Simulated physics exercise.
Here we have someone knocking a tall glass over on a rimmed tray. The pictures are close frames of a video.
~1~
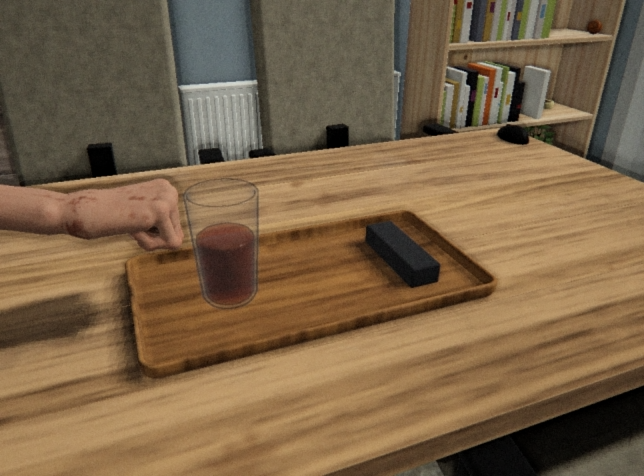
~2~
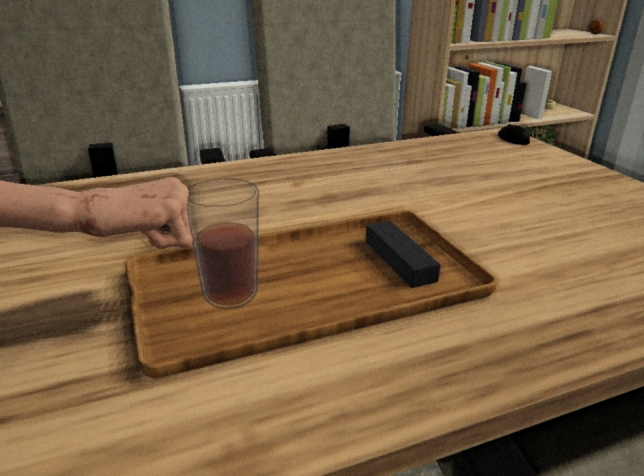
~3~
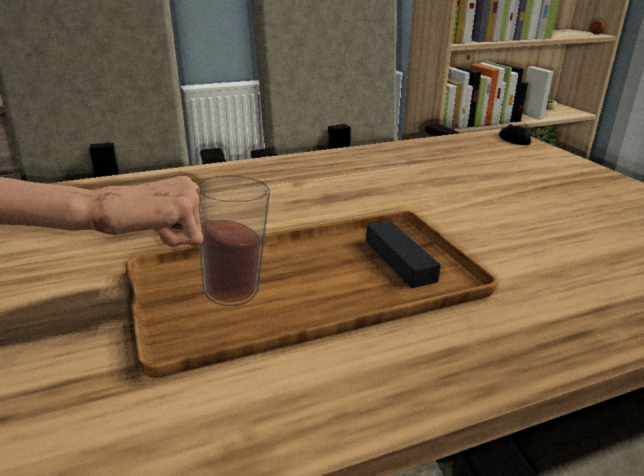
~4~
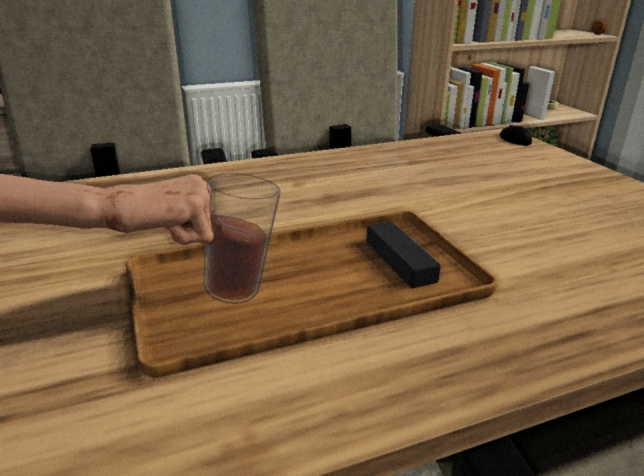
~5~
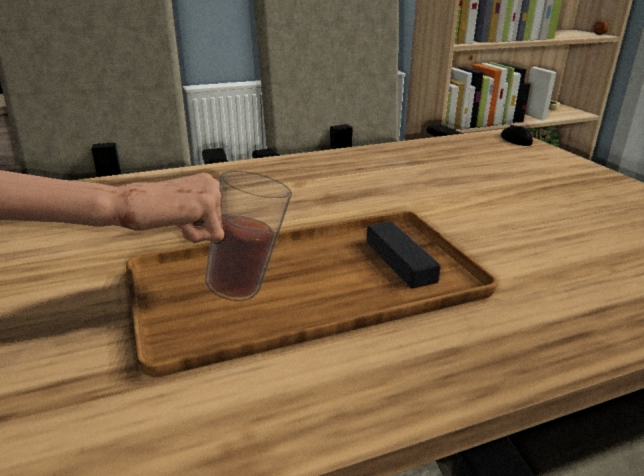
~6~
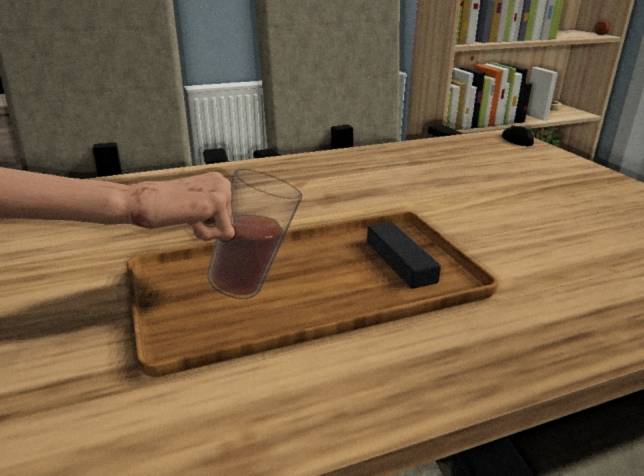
On a wooden table in a room with a bookshelf, a hand pushed a tall glass of reddish drink on a rimmed tray, and the glass slid slightly, then leaned steadily to the right.
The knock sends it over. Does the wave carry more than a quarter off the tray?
After the fall less than a quarter leaves the tray.
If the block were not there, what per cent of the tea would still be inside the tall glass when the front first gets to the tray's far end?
Near 60 %.
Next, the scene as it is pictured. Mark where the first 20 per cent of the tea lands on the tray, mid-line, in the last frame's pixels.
Roughly at (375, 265).
A moment on, the tall glass is falling and 100 per cent is in the glass, 0 on the tray and 0 above or beyond its rim.
Next, the tall glass lies on its side and 89 per cent is in the glass, 4 on the tray and 8 above or beyond its rim.
Then the tall glass lies on its side and 48 per cent is in the glass, 34 on the tray and 18 above or beyond its rim.
Later the tall glass lies on its side and 25 per cent is in the glass, 63 on the tray and 12 above or beyond its rim.
In the end 88 per cent is held by tray and glass, 12 is off the tray.
